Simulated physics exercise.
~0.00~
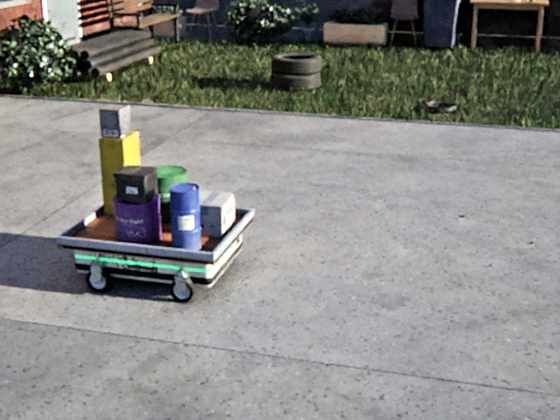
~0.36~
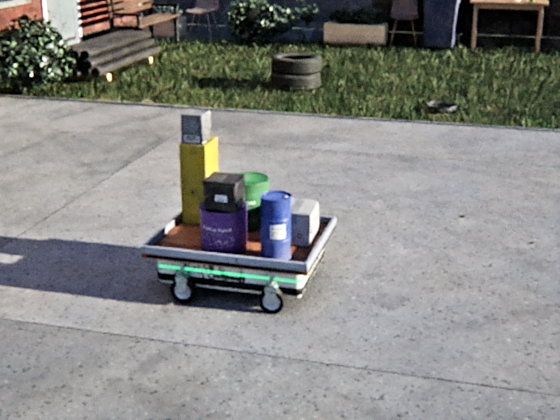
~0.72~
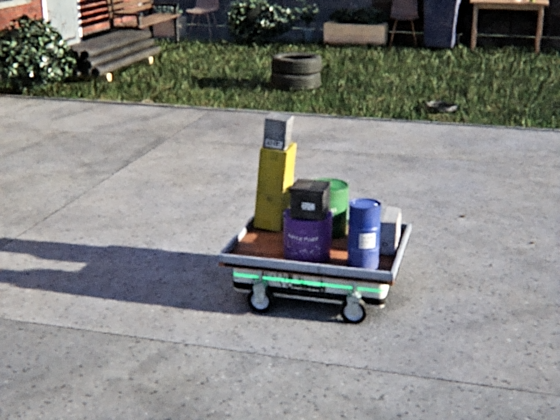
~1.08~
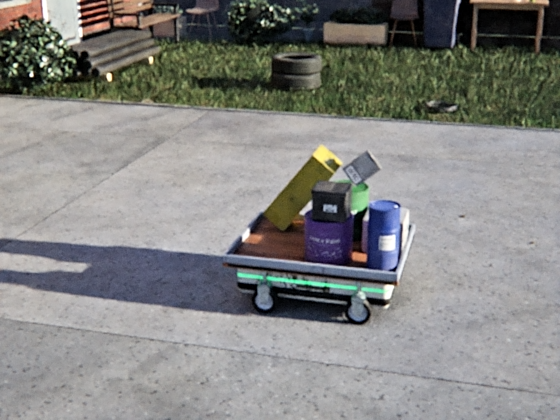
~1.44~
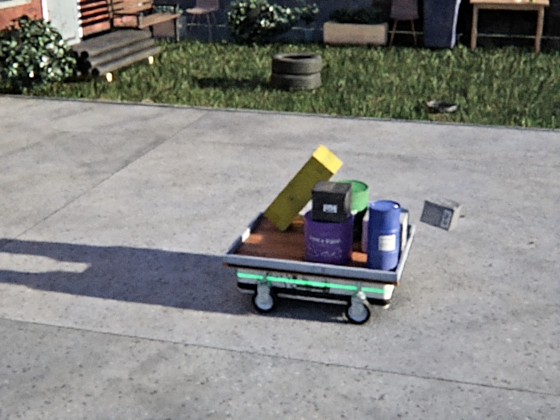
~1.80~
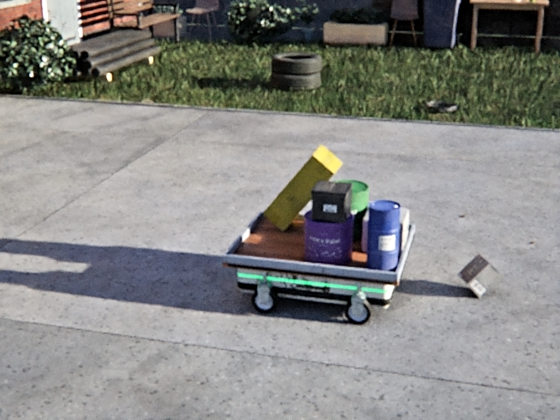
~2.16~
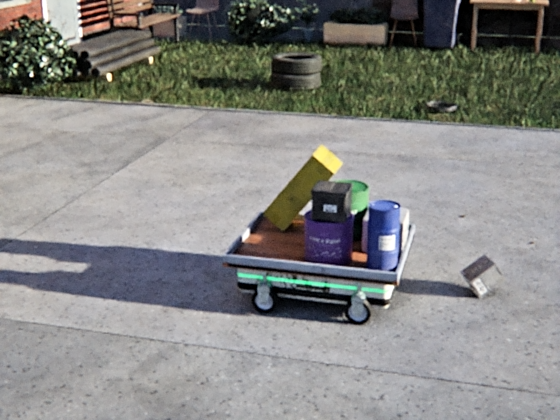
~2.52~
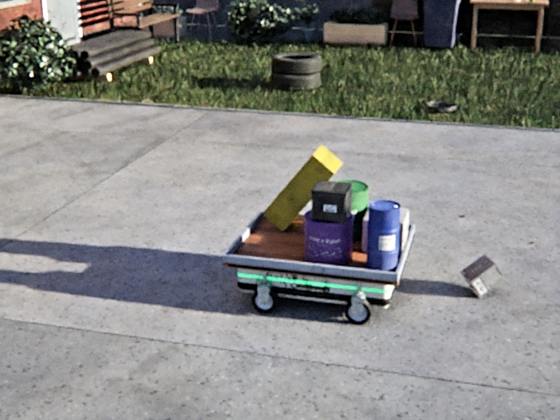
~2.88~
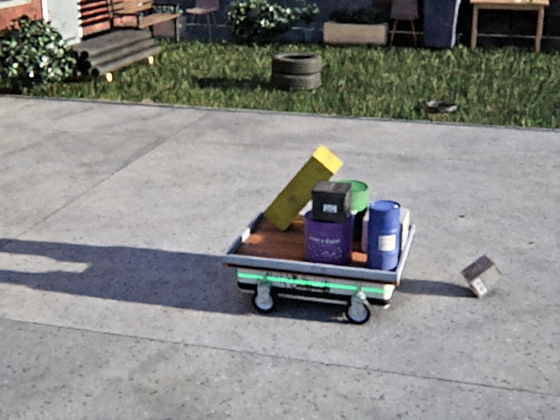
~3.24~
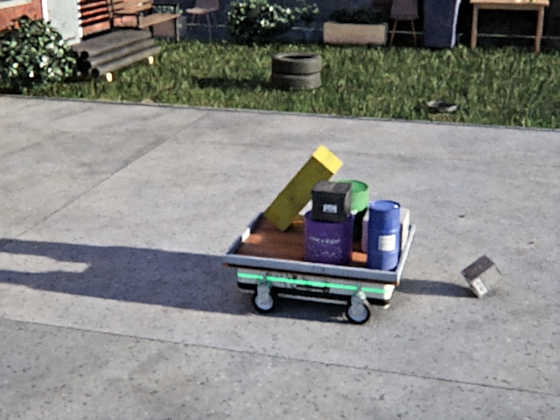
A low cart loaded with containers rolls to the right across sunlit concrete, seen from slightly above by a still camera, with grass, tyres and furniture behind. On it, a grey box sits atop a tall yellow box at the left, beside a purple pail topped by a black tote, a green pail, a blue canister and a white box. As the cart stops, the yellow box tips rightward and the grey box tumbles off over the right side onto the concrete. It ends tilted on the ground, while the yellow box leans against the load and the blue canister stays upright.
